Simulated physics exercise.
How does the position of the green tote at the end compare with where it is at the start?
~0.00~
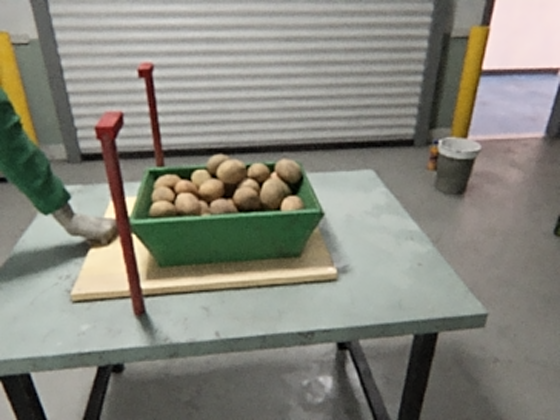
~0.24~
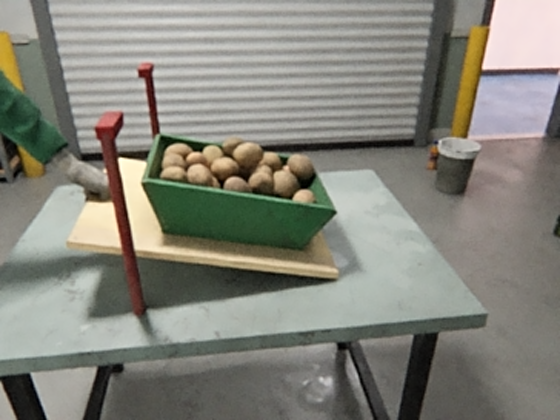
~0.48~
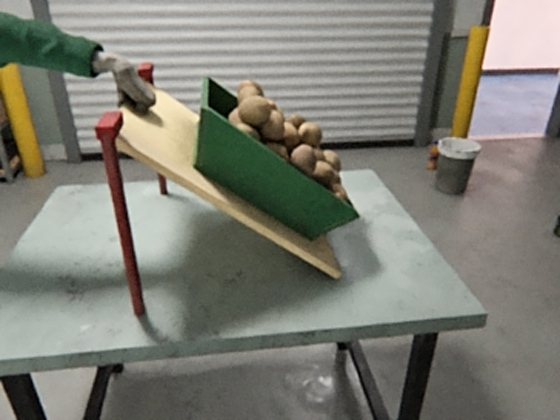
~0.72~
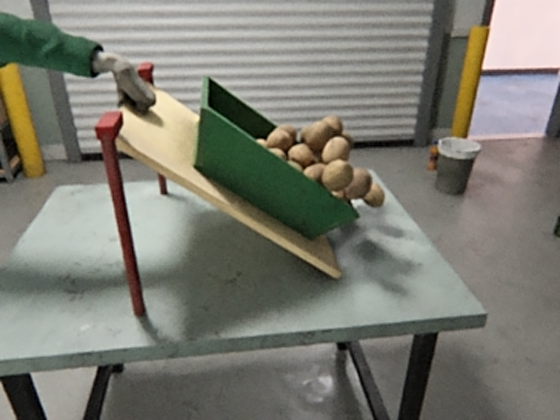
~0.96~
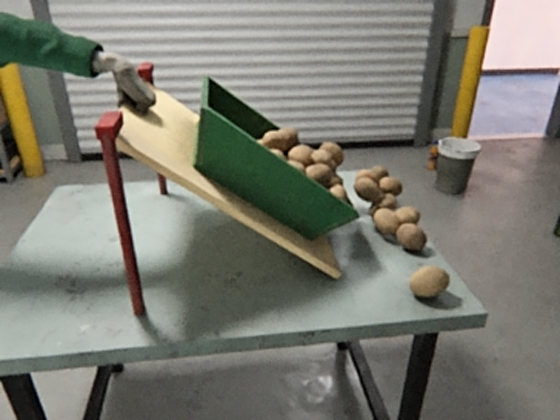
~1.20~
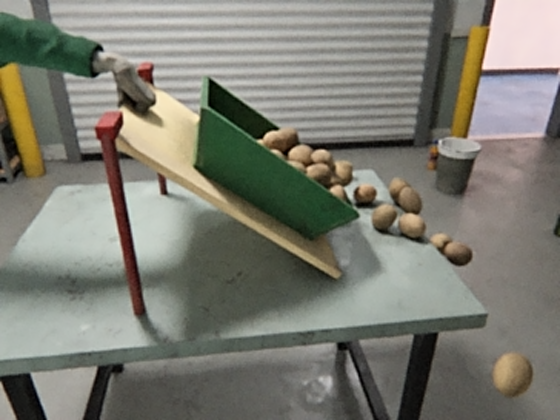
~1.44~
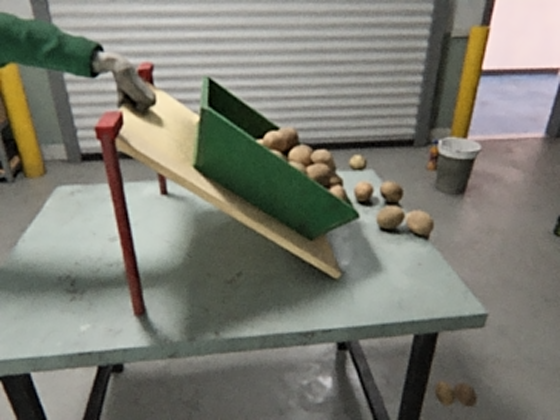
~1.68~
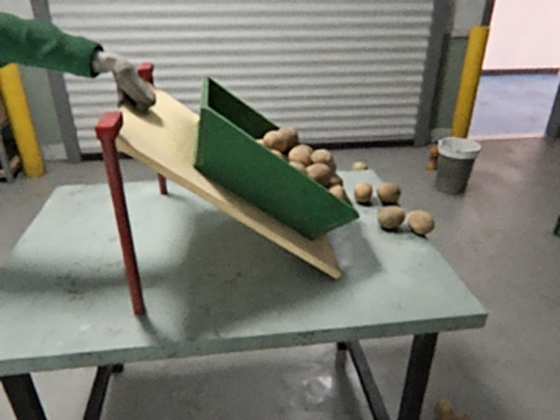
At the start the green tote sits level and low over the table, on the flat board. At the end it is higher and a little farther to the right, tilted steeply down toward the right on the raised board.
